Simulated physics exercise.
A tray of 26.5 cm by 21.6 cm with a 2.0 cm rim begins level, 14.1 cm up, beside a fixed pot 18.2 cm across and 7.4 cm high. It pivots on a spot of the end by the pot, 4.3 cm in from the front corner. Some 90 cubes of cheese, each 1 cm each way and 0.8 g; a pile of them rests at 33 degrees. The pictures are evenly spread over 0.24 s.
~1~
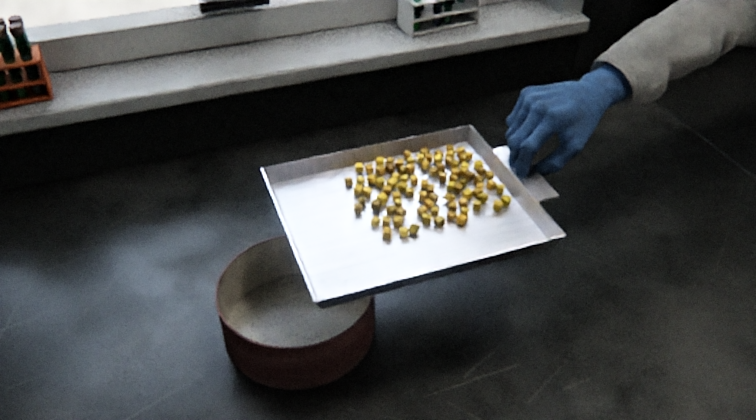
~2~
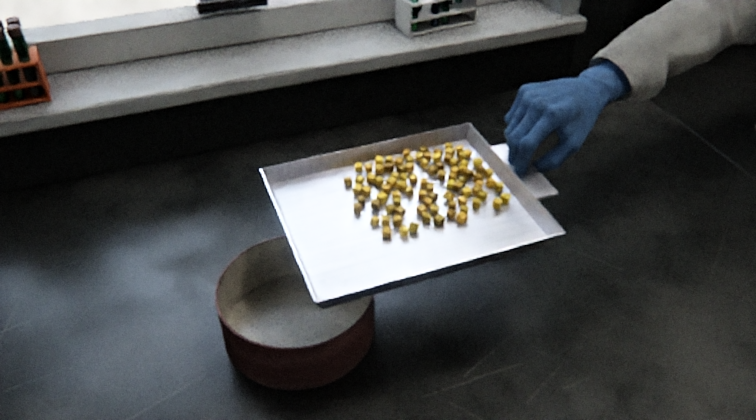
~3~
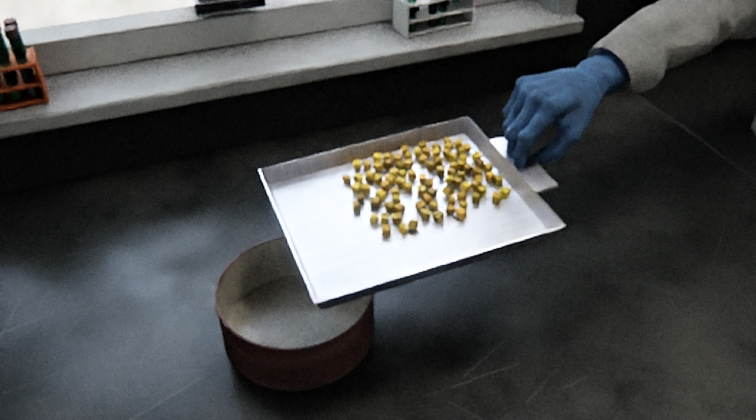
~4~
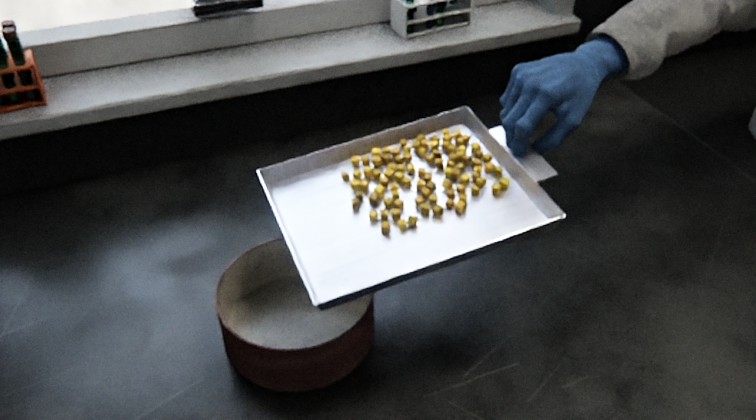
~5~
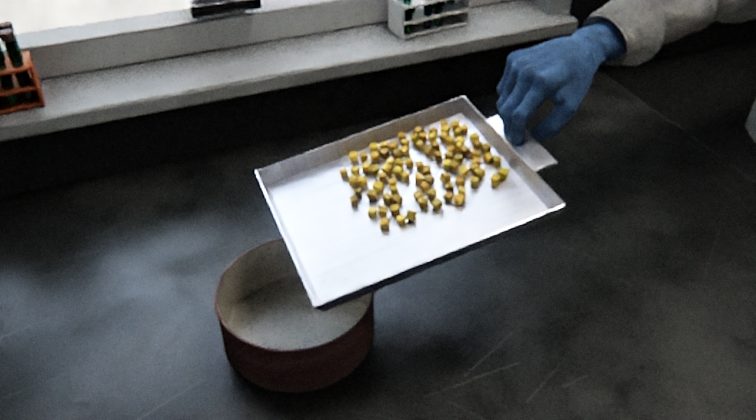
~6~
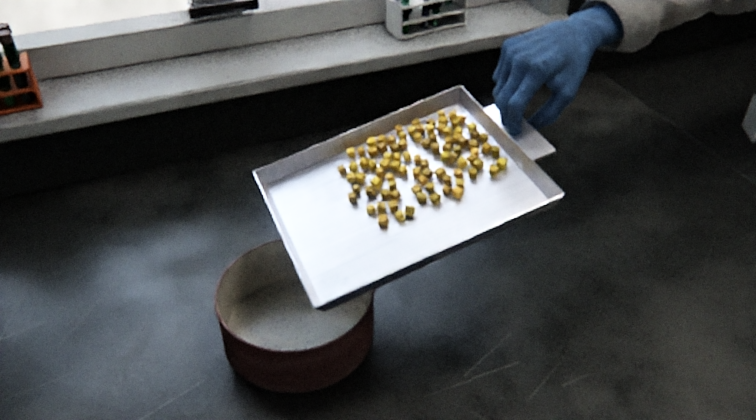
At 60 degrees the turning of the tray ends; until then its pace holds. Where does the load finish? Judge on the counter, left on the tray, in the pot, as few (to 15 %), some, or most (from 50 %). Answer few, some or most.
On the counter: Some; left on the tray: Some; in the pot: Some.
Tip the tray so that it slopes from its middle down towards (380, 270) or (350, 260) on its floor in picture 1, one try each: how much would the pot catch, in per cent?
Some 0 and 0 per cent.
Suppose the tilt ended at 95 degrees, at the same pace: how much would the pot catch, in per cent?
In that case some 55 per cent.
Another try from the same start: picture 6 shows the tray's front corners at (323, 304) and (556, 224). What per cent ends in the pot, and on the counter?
Pot 0, counter 65.
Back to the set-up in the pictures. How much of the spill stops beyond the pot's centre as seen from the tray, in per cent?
Some 100 per cent.
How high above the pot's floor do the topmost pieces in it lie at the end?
Roughly 1.0 cm.
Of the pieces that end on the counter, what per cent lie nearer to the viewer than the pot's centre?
About 60 per cent.
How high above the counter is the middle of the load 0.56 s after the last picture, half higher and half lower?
Some 20 cm.
Then, 0.33 s after the last picture, tilt 36 degrees; the tray holds 100 %, the pot 0 %.
Then, 0.56 s after the last picture, tilt 51 degrees; the tray holds 100 %, the pot 0 %.
Then, 0.89 s after the last picture, tilt 60 degrees; the tray holds 40 %, the pot 25 %.
In the end, counter 40 %, tray 35 %, pot 25 %.
